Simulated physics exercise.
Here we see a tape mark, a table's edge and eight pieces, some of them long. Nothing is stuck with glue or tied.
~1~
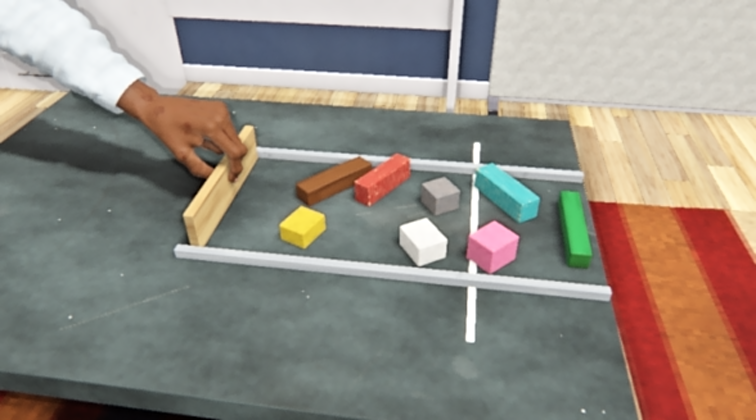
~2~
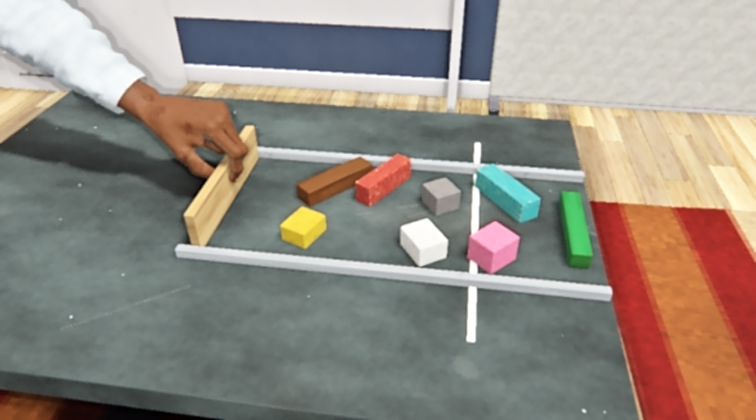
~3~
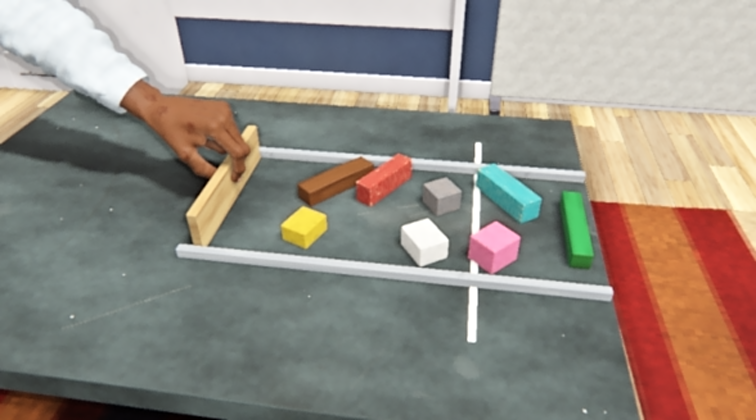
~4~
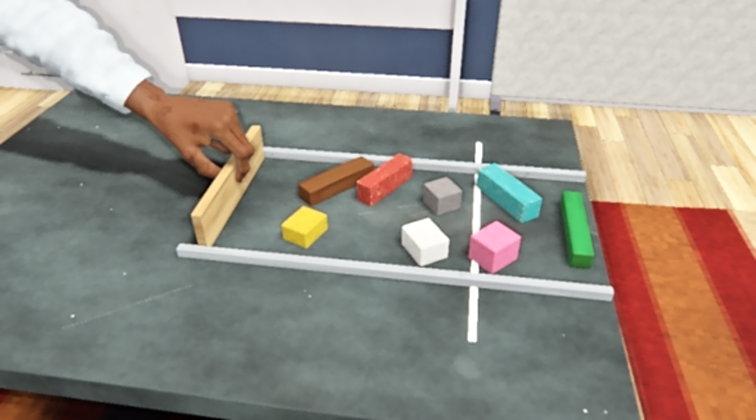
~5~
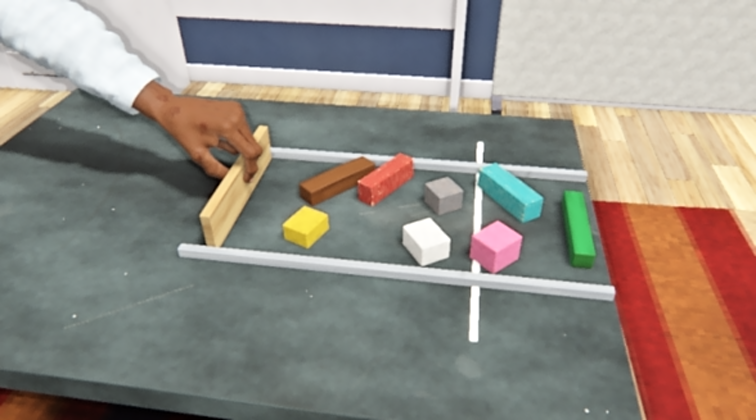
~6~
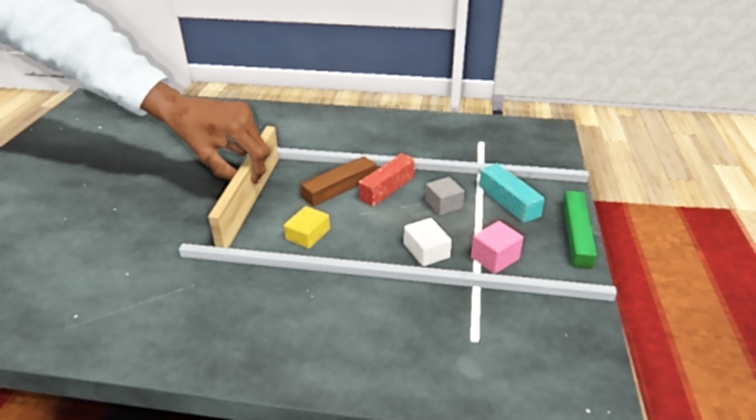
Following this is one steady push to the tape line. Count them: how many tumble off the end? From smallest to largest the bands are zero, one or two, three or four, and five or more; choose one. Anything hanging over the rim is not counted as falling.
The right band is zero.
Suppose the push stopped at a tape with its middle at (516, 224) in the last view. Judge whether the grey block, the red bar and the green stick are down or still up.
This time the grey block does not drop; after it, the red bar does not drop; finally, the green stick drops.
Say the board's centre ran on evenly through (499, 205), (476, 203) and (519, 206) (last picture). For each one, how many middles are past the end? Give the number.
Respectively, 1, 0 and 1.
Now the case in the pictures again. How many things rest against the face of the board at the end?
The count is 2.
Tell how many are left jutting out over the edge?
It would come to 1.
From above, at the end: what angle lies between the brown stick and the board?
About 0°.
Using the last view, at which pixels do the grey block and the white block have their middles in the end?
You'll find the grey block at roughly (536, 208) and the white block at roughly (524, 259).
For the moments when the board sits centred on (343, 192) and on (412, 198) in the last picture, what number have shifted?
So far 3, and 5 at the second.
Soon after, none off yet; green stick at rest near (578, 228); turquoise bar at rest near (510, 192); pink block at rest near (497, 247).
After that, none off yet; green stick at rest near (578, 228); turquoise bar displaced a little near (523, 192); pink block displaced about its own width near (527, 252).
In the end, the number that fall off is zero.
